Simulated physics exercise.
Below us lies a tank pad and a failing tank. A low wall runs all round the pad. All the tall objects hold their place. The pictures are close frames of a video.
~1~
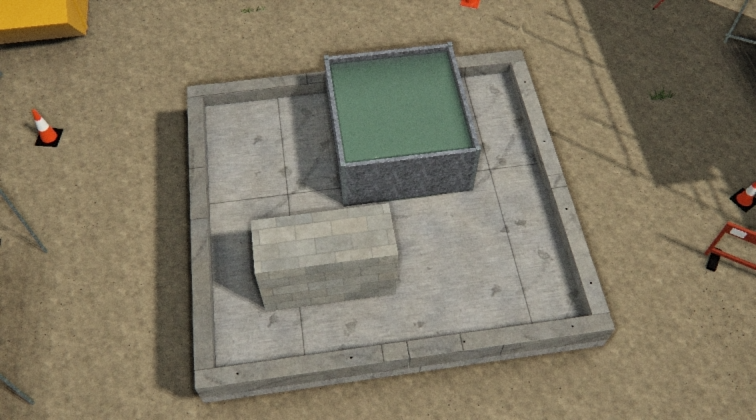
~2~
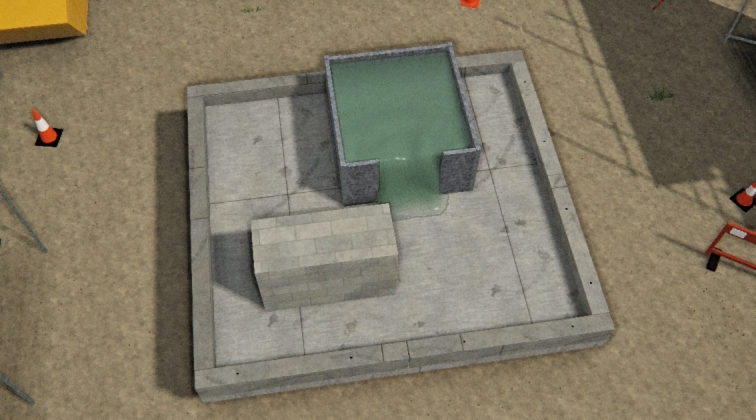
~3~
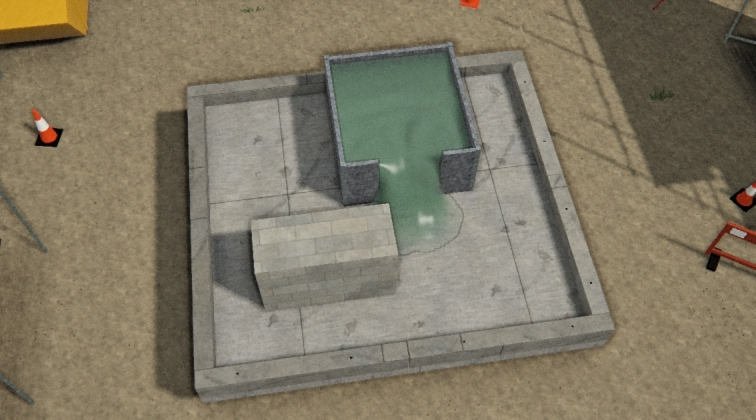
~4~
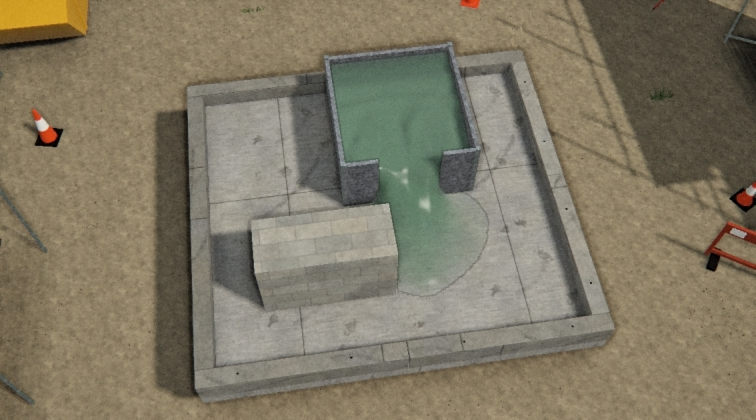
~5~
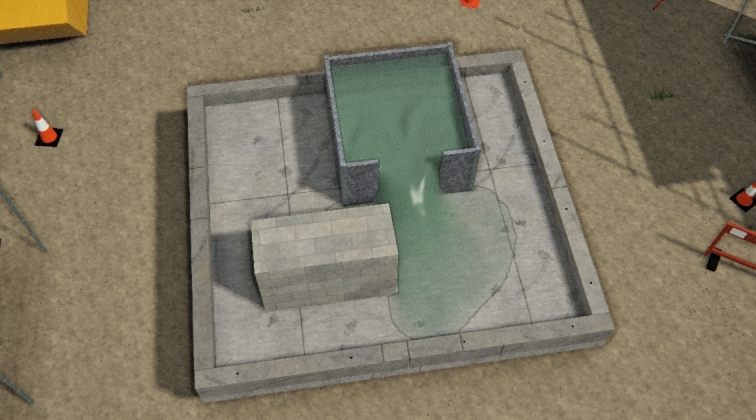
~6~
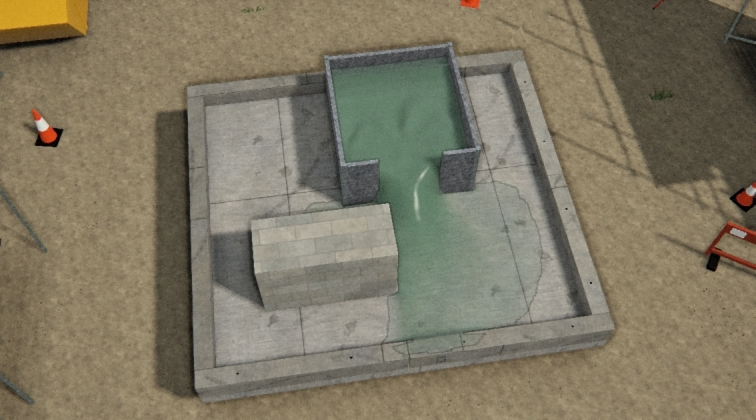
Green water poured out through a gap that opened in the front wall of a square tank, spreading past a concrete block and across the walled pad to its near edge.
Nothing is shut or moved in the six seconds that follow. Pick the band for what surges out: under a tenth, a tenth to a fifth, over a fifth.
The share lost is between a tenth and a fifth.
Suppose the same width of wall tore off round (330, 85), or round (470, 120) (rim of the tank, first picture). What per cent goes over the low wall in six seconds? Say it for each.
Roughly 26 per cent, then 26 per cent.
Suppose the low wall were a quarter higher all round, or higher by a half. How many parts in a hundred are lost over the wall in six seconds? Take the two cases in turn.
About 8 and 4 per cent.
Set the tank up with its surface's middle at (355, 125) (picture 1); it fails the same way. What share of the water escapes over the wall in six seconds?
I make it 6 per cent.
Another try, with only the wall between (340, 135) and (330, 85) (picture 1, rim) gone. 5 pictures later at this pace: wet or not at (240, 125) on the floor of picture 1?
At that place: Wet.
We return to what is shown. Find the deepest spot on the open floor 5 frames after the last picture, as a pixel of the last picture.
Close to (469, 338).
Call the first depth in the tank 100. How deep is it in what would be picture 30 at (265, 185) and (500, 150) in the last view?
In that order: 4 and 8 per cent.
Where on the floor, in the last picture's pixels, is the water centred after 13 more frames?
At about (397, 201).
A moment on, water covers 35 % of the floor; the low wall has let 0 % over.
Next, water covers 45 % of the floor; the low wall has let 1 % over.
Then, water covers 65 % of the floor; the low wall has let 10 % over.
Later, water covers 75 % of the floor; the low wall has let 13 % over.
In the end, water covers 80 % of the floor; the low wall has let 14 % over.
